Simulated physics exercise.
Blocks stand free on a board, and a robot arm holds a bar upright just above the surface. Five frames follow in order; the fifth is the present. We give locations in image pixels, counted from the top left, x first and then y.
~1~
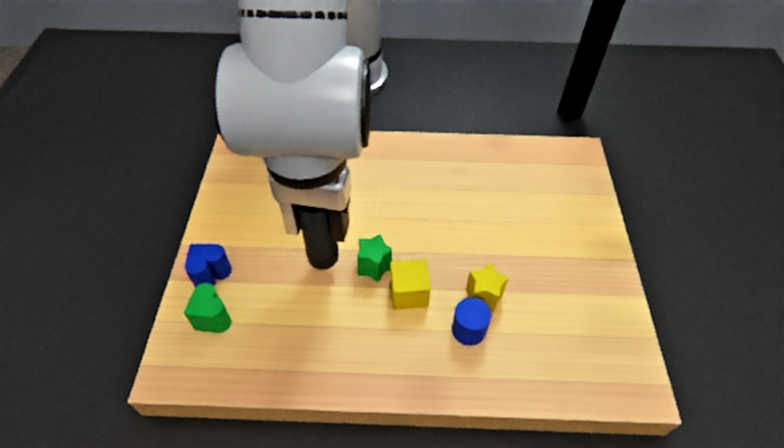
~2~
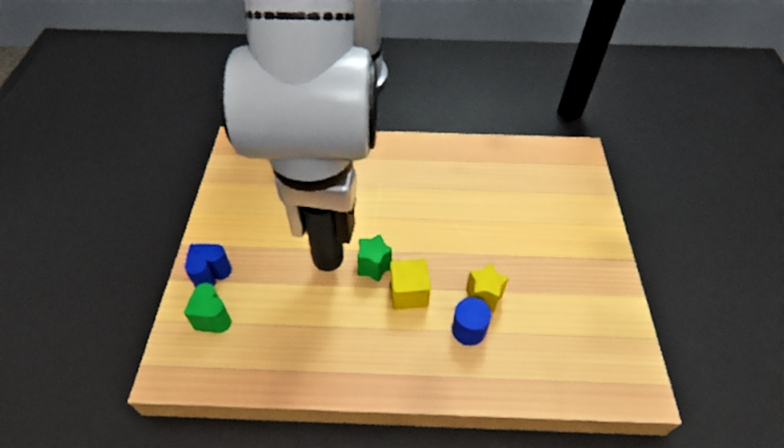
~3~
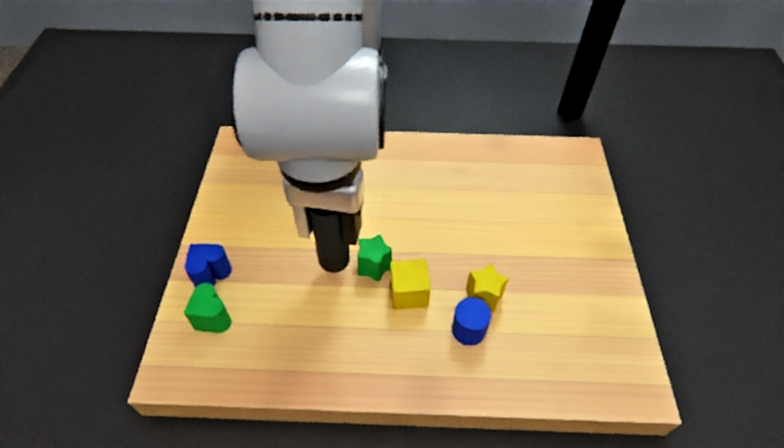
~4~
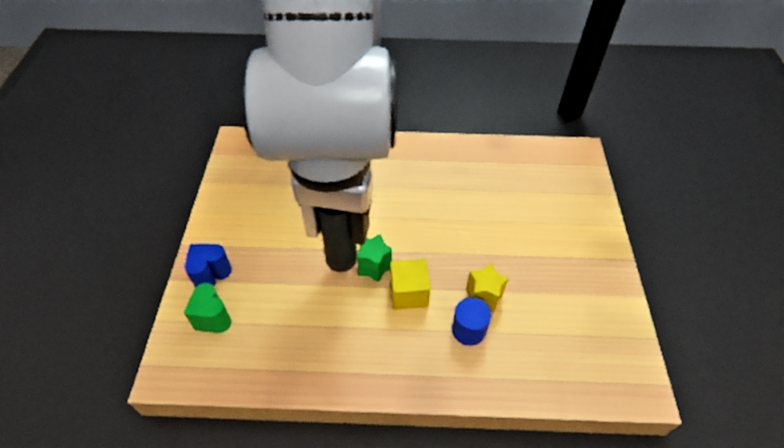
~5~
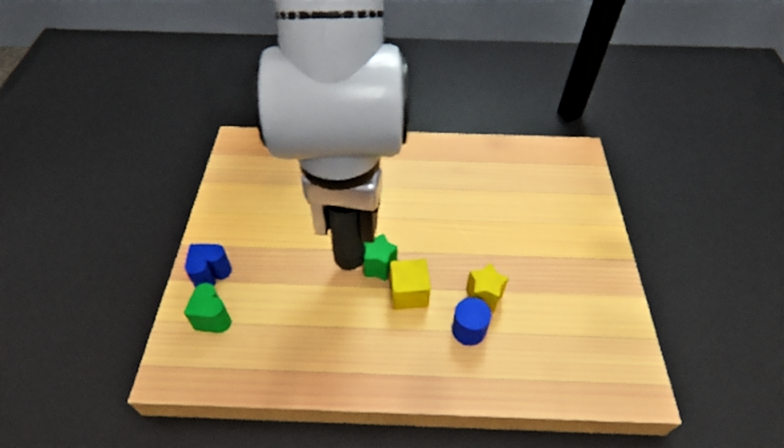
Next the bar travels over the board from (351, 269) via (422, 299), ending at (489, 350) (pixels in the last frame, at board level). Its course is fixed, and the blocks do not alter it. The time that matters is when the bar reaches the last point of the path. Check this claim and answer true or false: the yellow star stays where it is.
That claim is false.
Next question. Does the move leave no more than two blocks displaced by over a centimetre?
I expect not.
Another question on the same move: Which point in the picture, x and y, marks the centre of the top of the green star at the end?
Just about (413, 245).
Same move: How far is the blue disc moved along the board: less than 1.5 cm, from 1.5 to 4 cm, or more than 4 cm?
Over 4 cm.
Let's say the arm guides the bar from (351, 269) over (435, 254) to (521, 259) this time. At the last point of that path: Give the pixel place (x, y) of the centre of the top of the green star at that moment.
Final place: (554, 233).
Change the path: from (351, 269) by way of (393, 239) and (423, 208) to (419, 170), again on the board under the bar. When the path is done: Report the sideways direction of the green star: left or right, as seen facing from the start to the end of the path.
It will end up to the right.
On the path given first. One third of the way, bar at (400, 275); green star at (412, 245), turned 60° anticlockwise; yellow square piece at (433, 279), turned 35° clockwise.
Two thirds of the way, bar at (446, 305); green star at (413, 245), turned 65° anticlockwise; yellow square piece at (485, 301); blue disc at (512, 333); yellow star at (510, 279), turned 25° anticlockwise.
At the end, bar at (493, 340); green star at (413, 245), turned 65° anticlockwise; yellow square piece at (512, 304), turned 35° anticlockwise; blue disc at (532, 345); yellow star at (521, 273), turned 45° anticlockwise.
